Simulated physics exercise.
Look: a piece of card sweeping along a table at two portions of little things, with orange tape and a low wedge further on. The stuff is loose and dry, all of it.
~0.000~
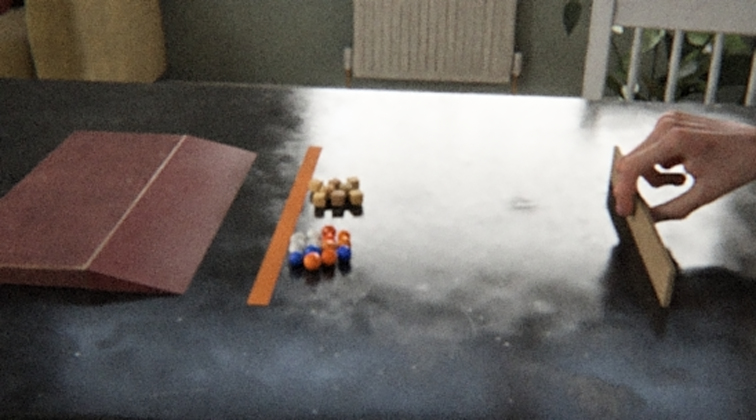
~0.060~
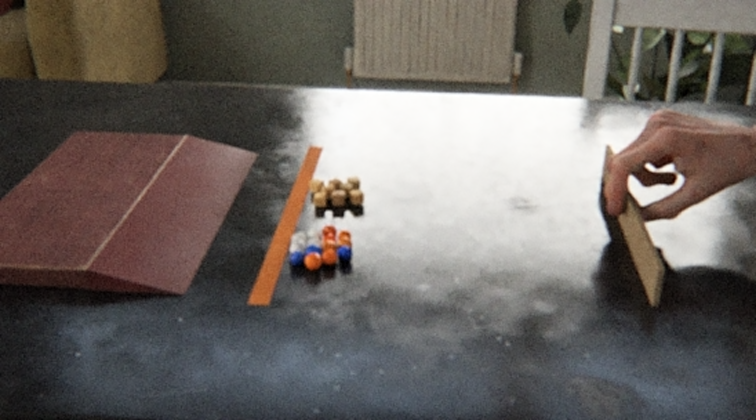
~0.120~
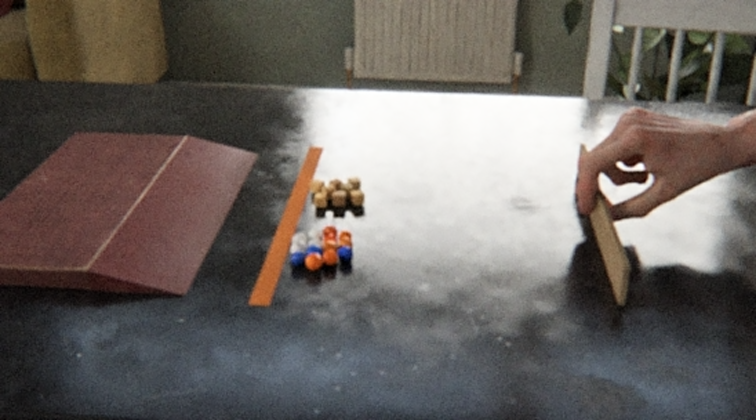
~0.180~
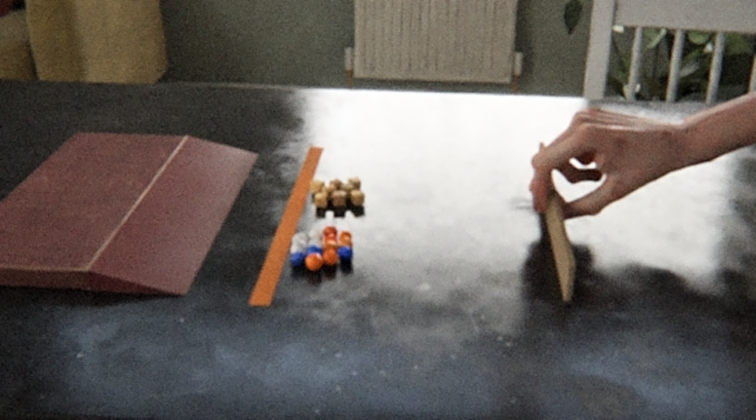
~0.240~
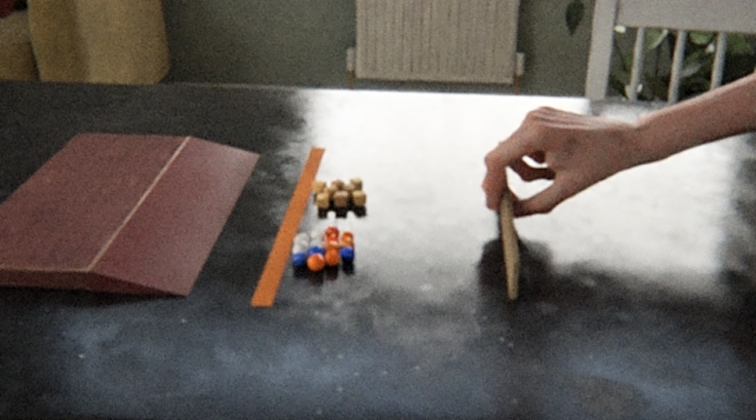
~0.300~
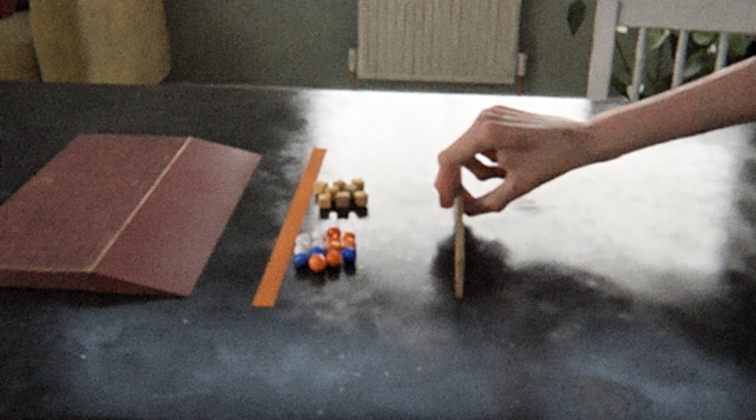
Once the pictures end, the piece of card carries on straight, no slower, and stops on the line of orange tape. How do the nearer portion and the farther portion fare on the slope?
Looking at the nearer portion, it climbs at least partly; the farther portion stops under the top.
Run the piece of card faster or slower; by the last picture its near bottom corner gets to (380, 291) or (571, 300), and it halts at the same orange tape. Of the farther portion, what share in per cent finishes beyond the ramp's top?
Result: First case ~ 20 %, second case ~ 0 %.
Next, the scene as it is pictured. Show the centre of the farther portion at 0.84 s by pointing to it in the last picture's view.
In the last picture's pixels, the middle is around (234, 187).
Around 0.42 s, piece of card still moving, near (361, 187); nearer portion all short of the ramp; farther portion all short of the ramp.
Around 0.56 s, piece of card stopped at the orange tape; nearer portion about a quarter on the ramp, about two thirds short of the ramp; farther portion a small part on the ramp, most short of the ramp.
Around 0.84 s, piece of card stopped at the orange tape; nearer portion most past the top, about a quarter on the ramp; farther portion about half on the ramp, about half short of the ramp.
Finally (1.7 s), piece of card stopped at the orange tape; nearer portion most past the top, a small part short of the ramp; farther portion none past the top, a small part on the ramp, most short of the ramp.
